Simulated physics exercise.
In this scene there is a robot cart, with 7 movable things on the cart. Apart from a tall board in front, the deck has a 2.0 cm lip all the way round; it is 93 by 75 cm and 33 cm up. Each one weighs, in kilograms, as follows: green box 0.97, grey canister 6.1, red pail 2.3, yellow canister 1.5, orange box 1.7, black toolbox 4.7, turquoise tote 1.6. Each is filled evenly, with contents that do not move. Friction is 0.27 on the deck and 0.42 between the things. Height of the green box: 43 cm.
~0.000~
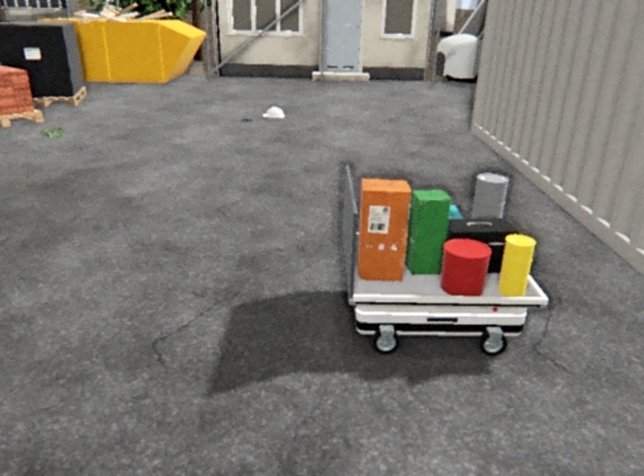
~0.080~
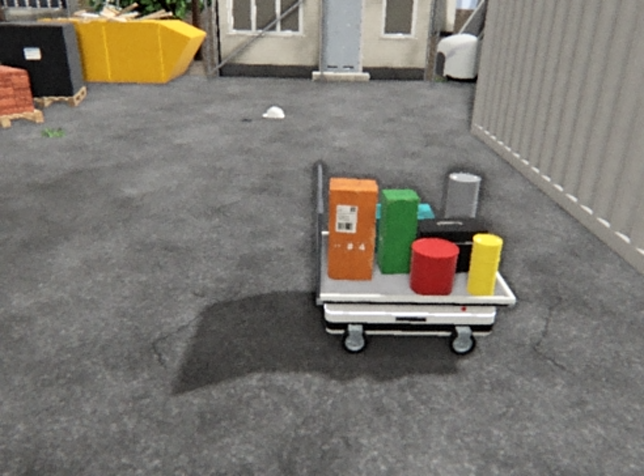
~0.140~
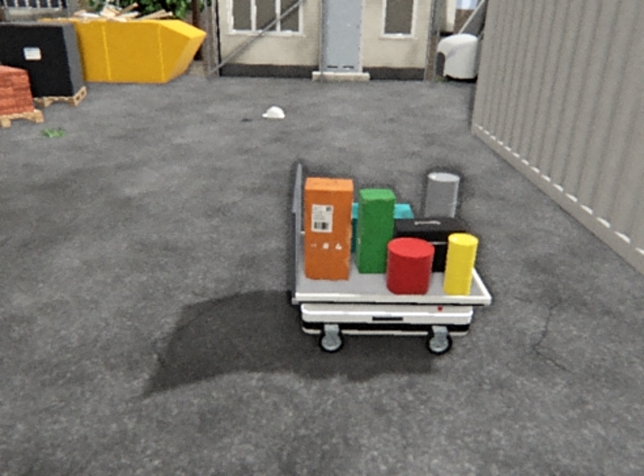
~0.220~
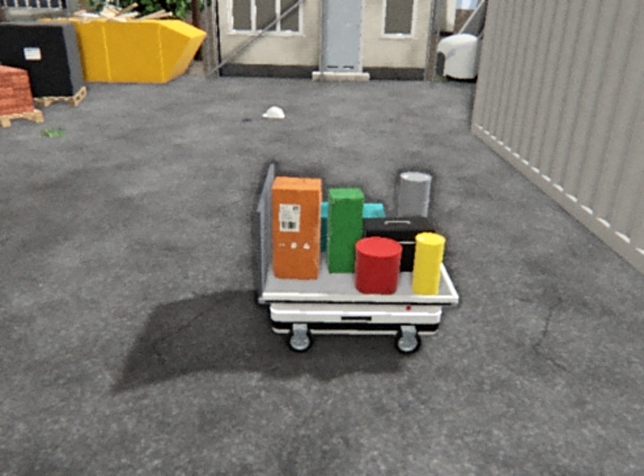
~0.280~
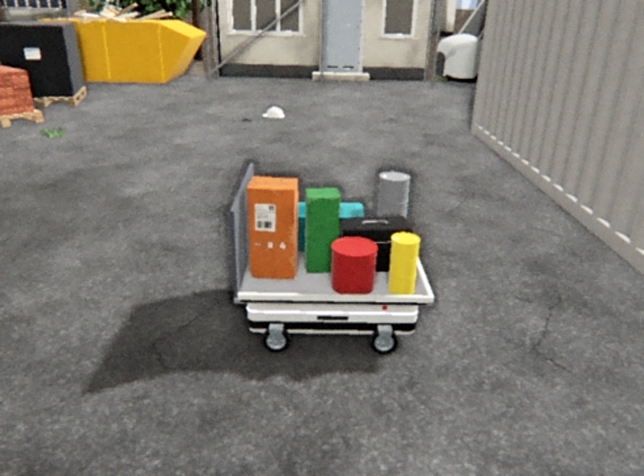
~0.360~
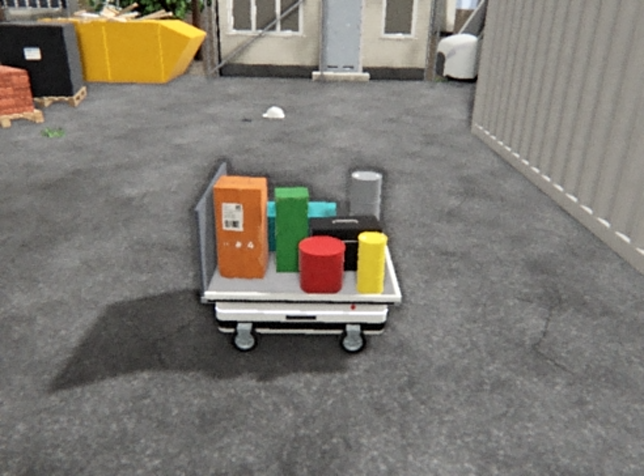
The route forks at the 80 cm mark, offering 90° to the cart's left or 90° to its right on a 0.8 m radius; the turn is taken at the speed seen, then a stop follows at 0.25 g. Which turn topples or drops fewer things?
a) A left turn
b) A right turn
The answer is a.
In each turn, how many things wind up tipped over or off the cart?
A left turn gives 1, a right turn gives 4.
Turning left. At 0.76 s, cart 152 cm along, turned 41°; grey canister leaning 26° near (198, 210); green box leaning 6° near (138, 251); orange box leaning 12°.
After 1.16 s, cart 232 cm along, turned 90°; grey canister now off the cart; green box slid 10 cm near (38, 371); orange box leaning 20°.
At rest (2.4 s), off the cart, grey canister; not toppled but over 10 cm from the start, green box, red pail, yellow canister and orange box; the other 2 in place, give or take 10 cm.
Turning right instead, green box, grey canister, yellow canister and orange box tipped over or off the cart, 4 of 7 in all.
